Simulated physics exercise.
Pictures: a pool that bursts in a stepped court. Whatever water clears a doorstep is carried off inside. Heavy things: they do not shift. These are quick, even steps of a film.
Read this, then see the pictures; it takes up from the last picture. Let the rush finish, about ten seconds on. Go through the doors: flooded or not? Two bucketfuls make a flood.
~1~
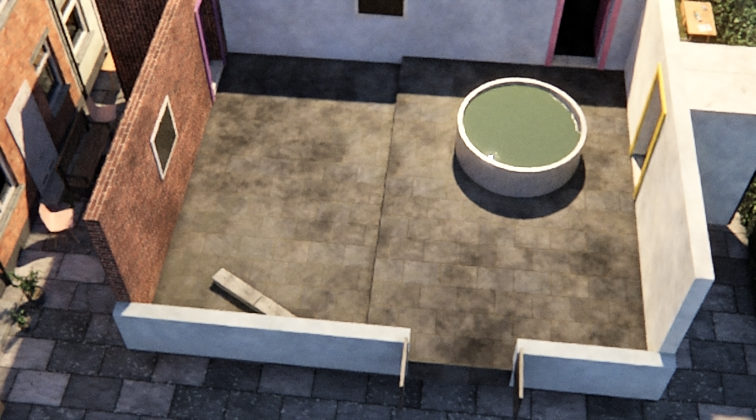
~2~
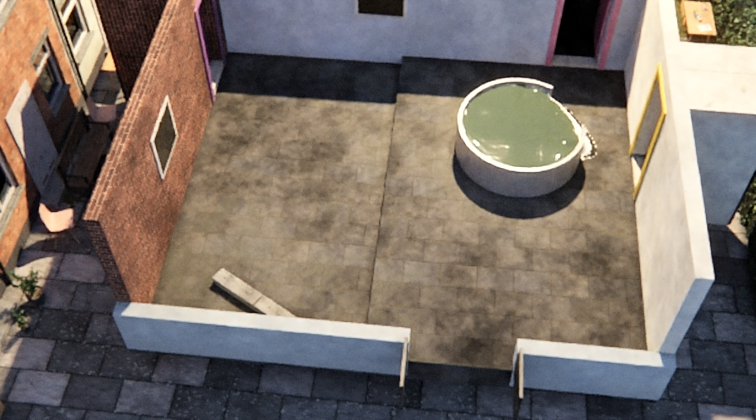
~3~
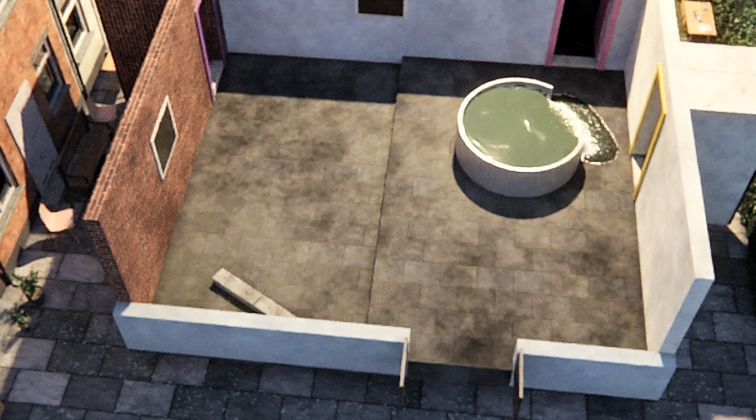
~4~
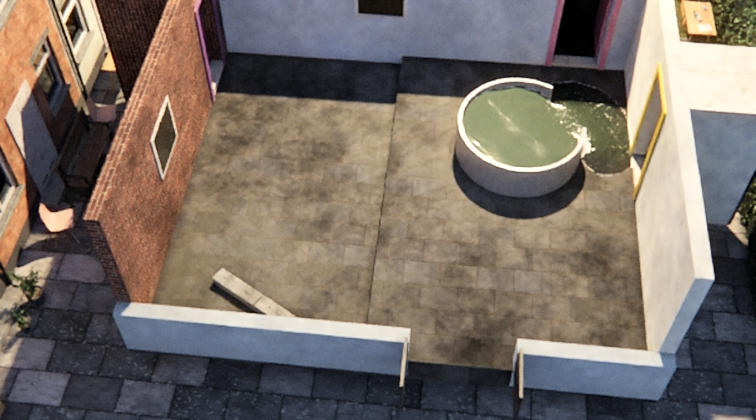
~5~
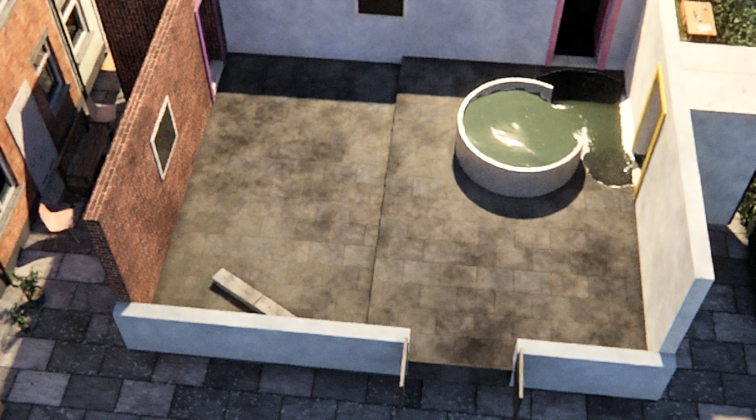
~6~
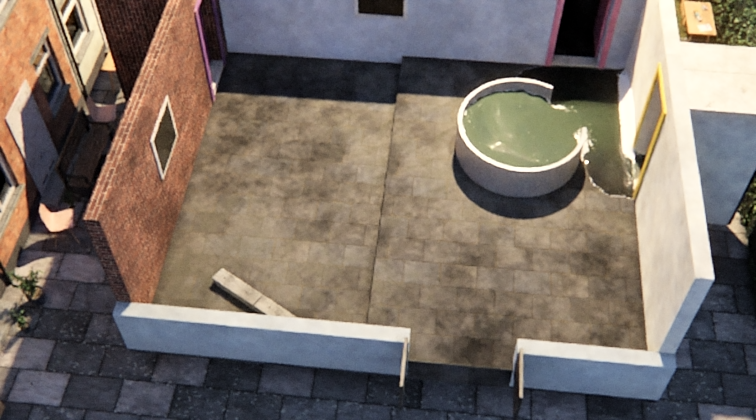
My prediction: The yellow door surpasses two buckets, the purple door does not surpass two buckets, the pink door surpasses two buckets.
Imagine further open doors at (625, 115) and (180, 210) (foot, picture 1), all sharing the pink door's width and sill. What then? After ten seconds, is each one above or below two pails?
Going through them as given, the first one tops the limit and the second one remains within the limit.
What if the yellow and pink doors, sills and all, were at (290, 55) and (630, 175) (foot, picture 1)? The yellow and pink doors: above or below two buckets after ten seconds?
Yellow door stays within it; pink door exceeds the limit.
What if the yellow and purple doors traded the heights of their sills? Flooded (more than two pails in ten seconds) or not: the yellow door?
The yellow door remains below the limit.
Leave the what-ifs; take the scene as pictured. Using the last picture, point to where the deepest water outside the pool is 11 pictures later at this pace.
Roughly at (617, 77).
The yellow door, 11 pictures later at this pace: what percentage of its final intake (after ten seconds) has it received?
It comes to around 40 percent of the ten-second total.
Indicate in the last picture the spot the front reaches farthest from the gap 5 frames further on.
The farthest wet spot is near (630, 242).
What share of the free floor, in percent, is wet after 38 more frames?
About 60 %.
A moment on, water covers 10 % of the floor; the yellow door under two buckets in, the purple door not reached, the pink door under two buckets in.
Next, water covers 15 % of the floor; the yellow door over two buckets in, the purple door not reached, the pink door far over two buckets in.
Then, water covers 35 % of the floor; the yellow door over two buckets in, the purple door not reached, the pink door far over two buckets in.
Later, water covers 60 % of the floor; the yellow door over two buckets in, the purple door wet at the sill, nothing in, the pink door far over two buckets in.
In the end, water covers 75 % of the floor; the yellow door over two buckets in, the purple door wet at the sill, nothing in, the pink door far over two buckets in.
